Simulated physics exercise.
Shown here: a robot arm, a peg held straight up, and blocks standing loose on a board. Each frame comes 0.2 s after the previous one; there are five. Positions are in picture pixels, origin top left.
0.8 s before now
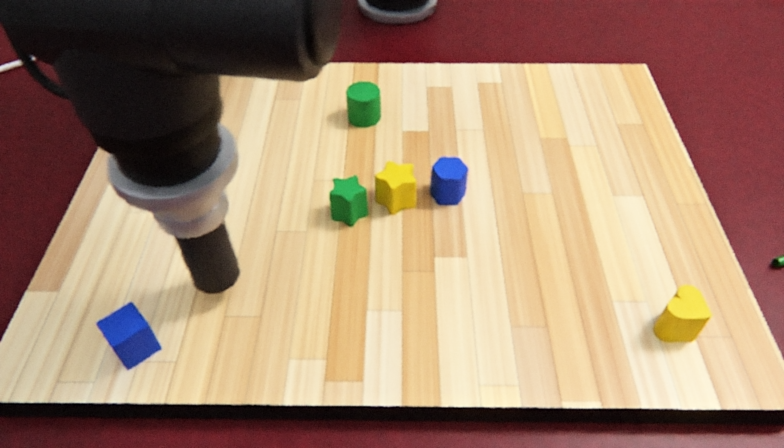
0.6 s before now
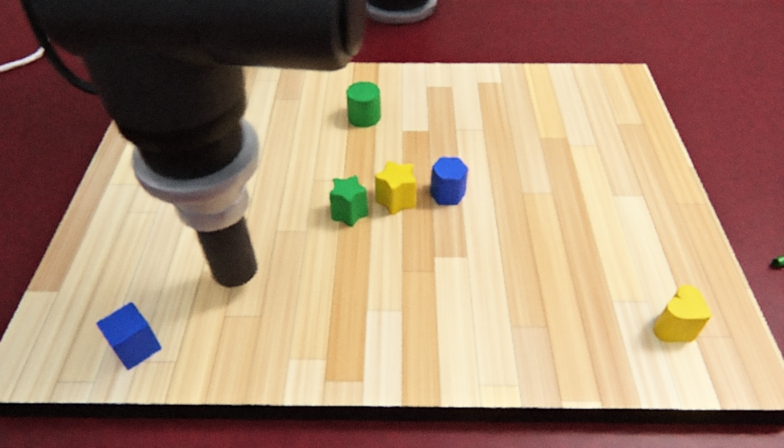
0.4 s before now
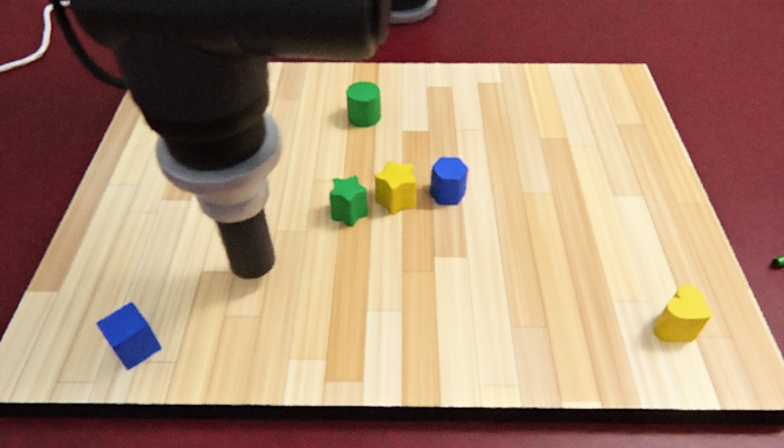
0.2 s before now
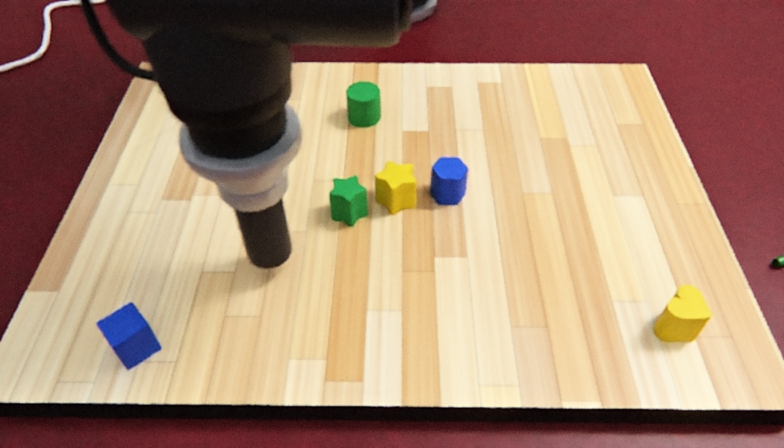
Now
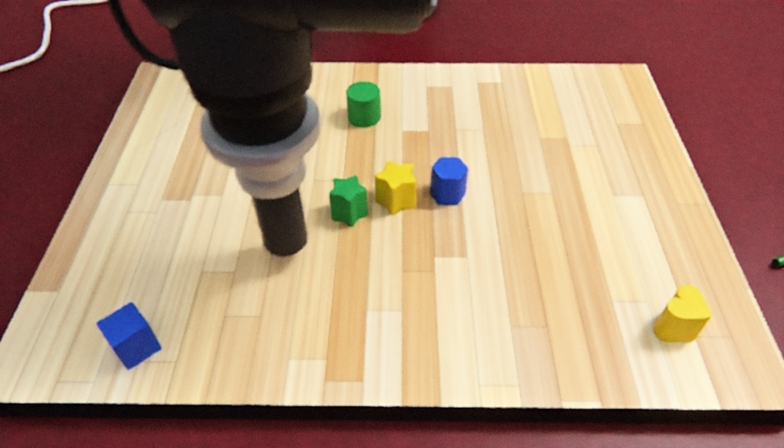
Robot arm with an upright black peg moving steadily right and slightly away across a wooden board, the scattered coloured blocks staying still.
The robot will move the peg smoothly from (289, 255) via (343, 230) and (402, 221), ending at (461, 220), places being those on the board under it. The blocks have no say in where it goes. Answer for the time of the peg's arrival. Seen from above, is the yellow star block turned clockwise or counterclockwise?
Overhead view: Clockwise.
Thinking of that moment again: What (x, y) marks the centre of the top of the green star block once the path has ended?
Located at (369, 172).
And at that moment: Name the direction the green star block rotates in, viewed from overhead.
Rotates counter-clockwise.
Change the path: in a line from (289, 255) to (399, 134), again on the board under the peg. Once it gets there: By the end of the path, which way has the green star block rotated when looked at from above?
Rotates clockwise.
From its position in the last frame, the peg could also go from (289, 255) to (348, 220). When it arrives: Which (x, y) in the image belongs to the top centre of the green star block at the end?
It is going to be at (366, 172).
The first path, step by step. One third of the way, peg (343, 215); green star block (358, 180).
Two thirds of the way, peg (402, 206); green star block (369, 172), turned 45° anticlockwise; yellow star block (401, 165), turned 40° clockwise.
At the end, peg (463, 205); green star block (369, 172), turned 45° anticlockwise; yellow star block (401, 165), turned 40° clockwise; blue six-sided block in place.
